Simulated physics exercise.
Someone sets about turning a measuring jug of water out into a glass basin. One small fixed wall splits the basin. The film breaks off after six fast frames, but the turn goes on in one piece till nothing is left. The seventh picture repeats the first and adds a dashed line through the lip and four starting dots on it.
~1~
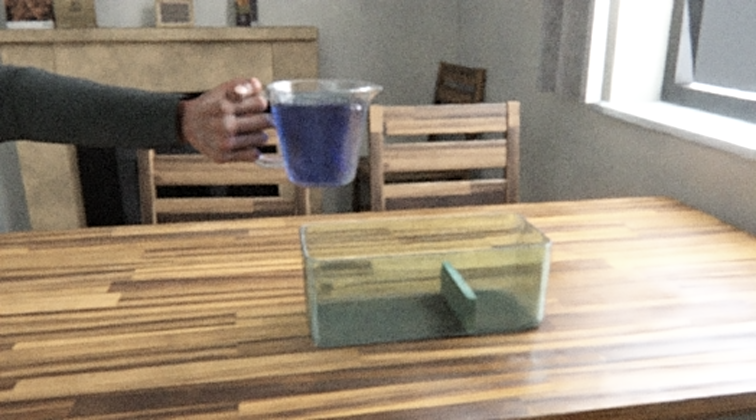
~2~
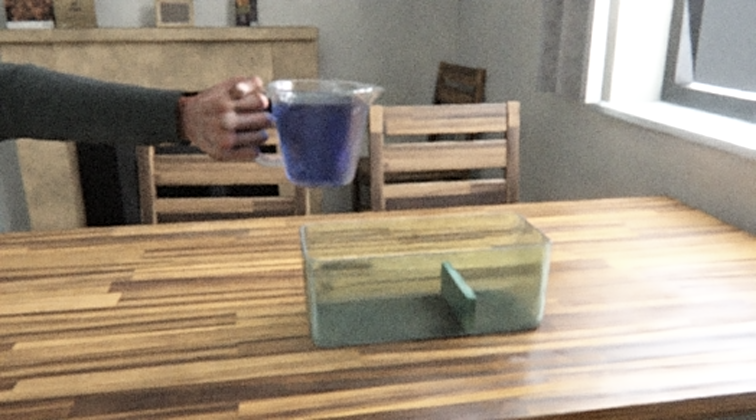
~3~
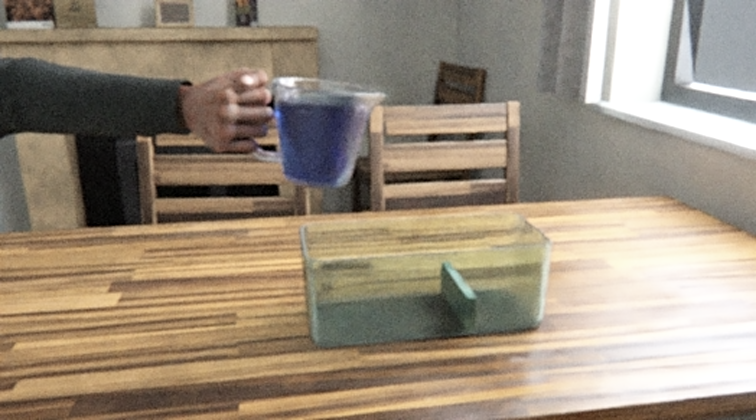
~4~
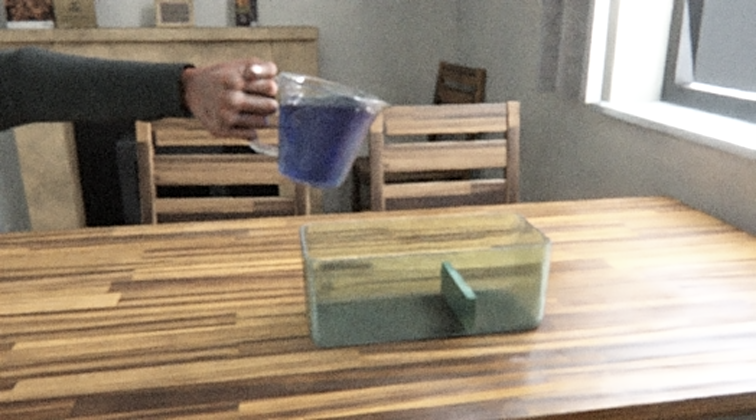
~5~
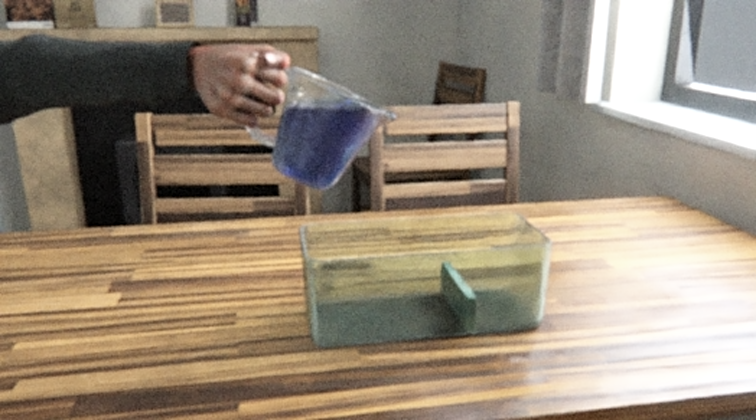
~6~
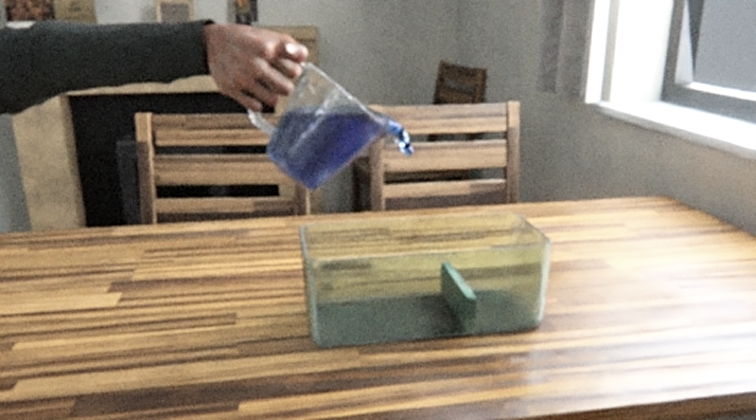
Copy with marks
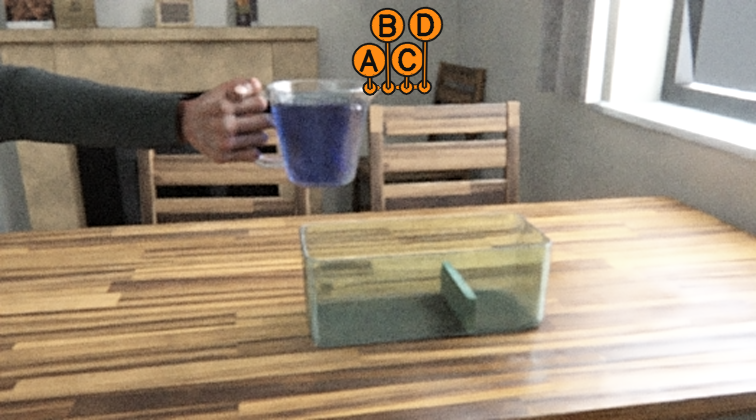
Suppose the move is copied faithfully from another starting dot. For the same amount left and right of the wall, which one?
It is D.
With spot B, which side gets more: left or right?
The left one.
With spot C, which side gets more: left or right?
More ends on the left.
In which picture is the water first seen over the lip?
Picture 5.
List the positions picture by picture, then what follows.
The first frame shows upright, lip at (381, 87); basin from (310, 344) to (541, 323); top of the wall at (458, 278); nothing has left yet.
The second frame shows upright, lip at (382, 89); nothing has left yet.
The third frame shows tipped about 7°, lip at (385, 95); nothing has left yet.
The fourth frame shows tipped about 15°, lip at (390, 105); nothing has left yet.
The fifth frame shows tipped about 27°, lip at (393, 119); water is over the lip, down to (393, 119).
The sixth frame shows tipped about 40°, lip at (394, 135); water is over the lip, down to (408, 152).
On the marked copy, A at (370, 88); B at (388, 87); C at (406, 87); D at (424, 86).
With A, about 94 % ends left of the wall and 5 % right of it.
With B, about 88 % ends left of the wall and 9 % right of it; 3 % is lost outside.
With C, about 70 % ends left of the wall and 27 % right of it.
With D, about 50 % ends left of the wall and 48 % right of it.
